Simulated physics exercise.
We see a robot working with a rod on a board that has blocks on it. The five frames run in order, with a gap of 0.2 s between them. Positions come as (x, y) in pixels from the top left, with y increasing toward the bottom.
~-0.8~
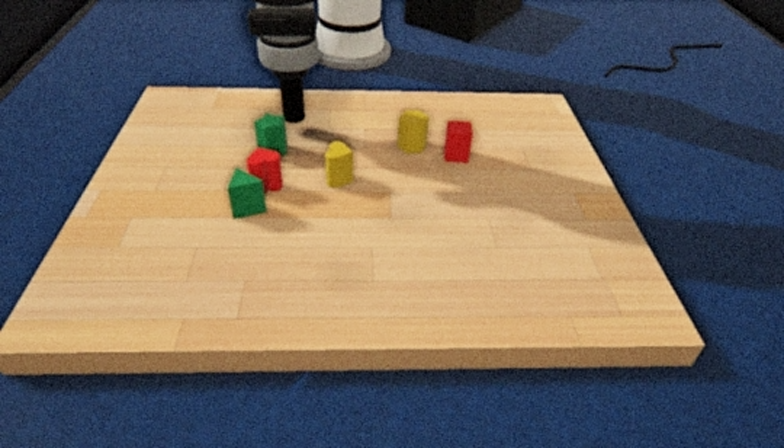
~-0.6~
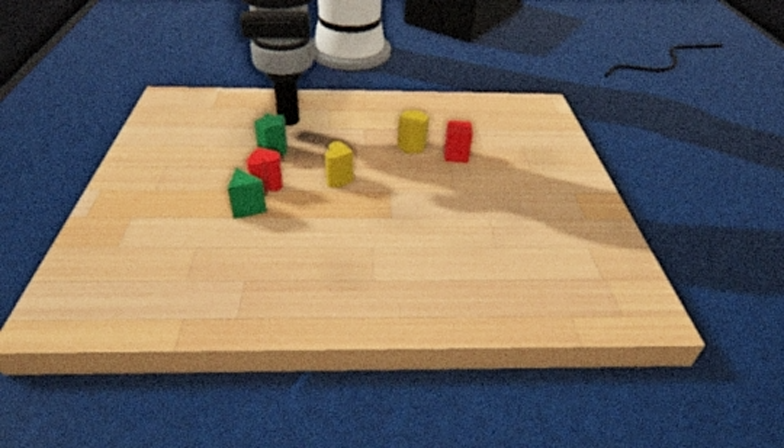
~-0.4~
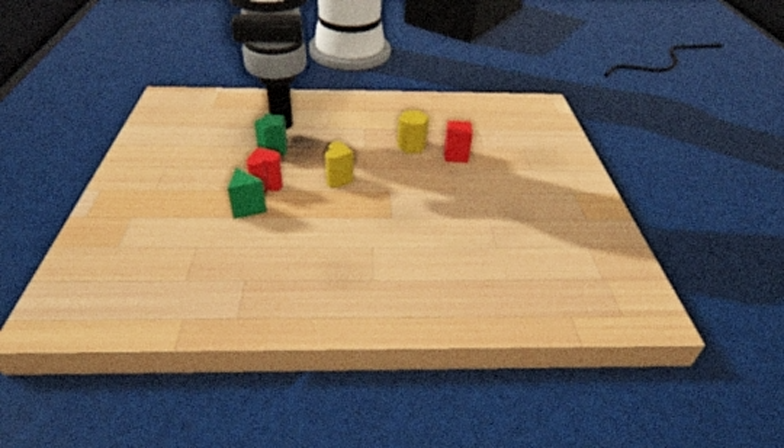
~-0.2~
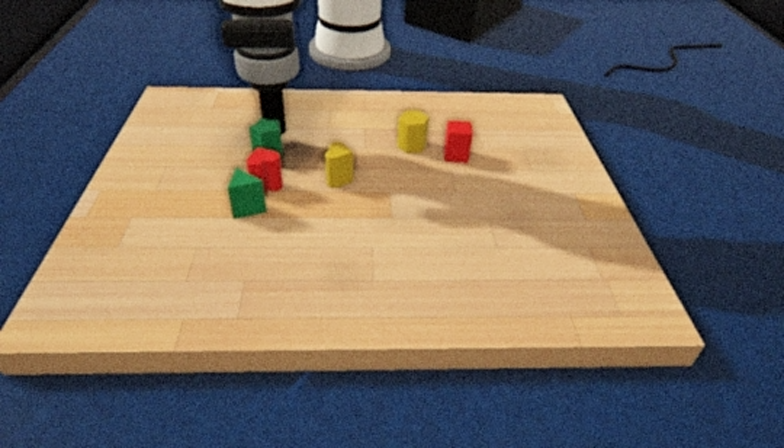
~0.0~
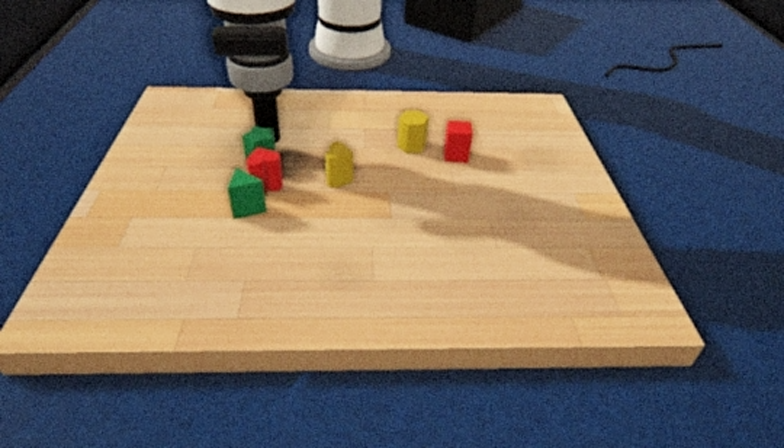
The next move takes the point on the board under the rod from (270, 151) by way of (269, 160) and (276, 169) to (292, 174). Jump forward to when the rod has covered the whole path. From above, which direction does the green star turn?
Twists clockwise.
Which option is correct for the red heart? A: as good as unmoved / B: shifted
Option B.
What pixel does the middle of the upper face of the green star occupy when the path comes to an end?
In the picture, that point is around (255, 149).
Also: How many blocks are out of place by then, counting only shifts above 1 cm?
That makes 2 blocks.
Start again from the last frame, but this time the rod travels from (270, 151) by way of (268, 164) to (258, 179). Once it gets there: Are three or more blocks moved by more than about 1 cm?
I believe not.
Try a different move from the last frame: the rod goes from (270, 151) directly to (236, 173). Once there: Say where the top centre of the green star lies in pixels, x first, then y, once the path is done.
By then it is at (236, 156).
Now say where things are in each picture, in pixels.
In the first frame, rod tip (294, 118); block tops, green star (270, 120); red heart (262, 156); yellow heart (338, 149).
In the second frame, rod (289, 121); blocks unchanged.
In the third frame, rod (282, 125); blocks unchanged.
In the fourth frame, rod (275, 131); green star (266, 125).
In the fifth frame, rod (269, 139); green star (259, 133); red heart (262, 156); yellow heart (338, 149).
The first path, step by step. Halfway along, rod (270, 154); green star (253, 147), turned 15° clockwise; red heart (262, 162), turned 30° anticlockwise.
At the end, rod (290, 162); green star (255, 149), turned 35° clockwise; red heart (261, 166), turned 40° anticlockwise; yellow heart in place.
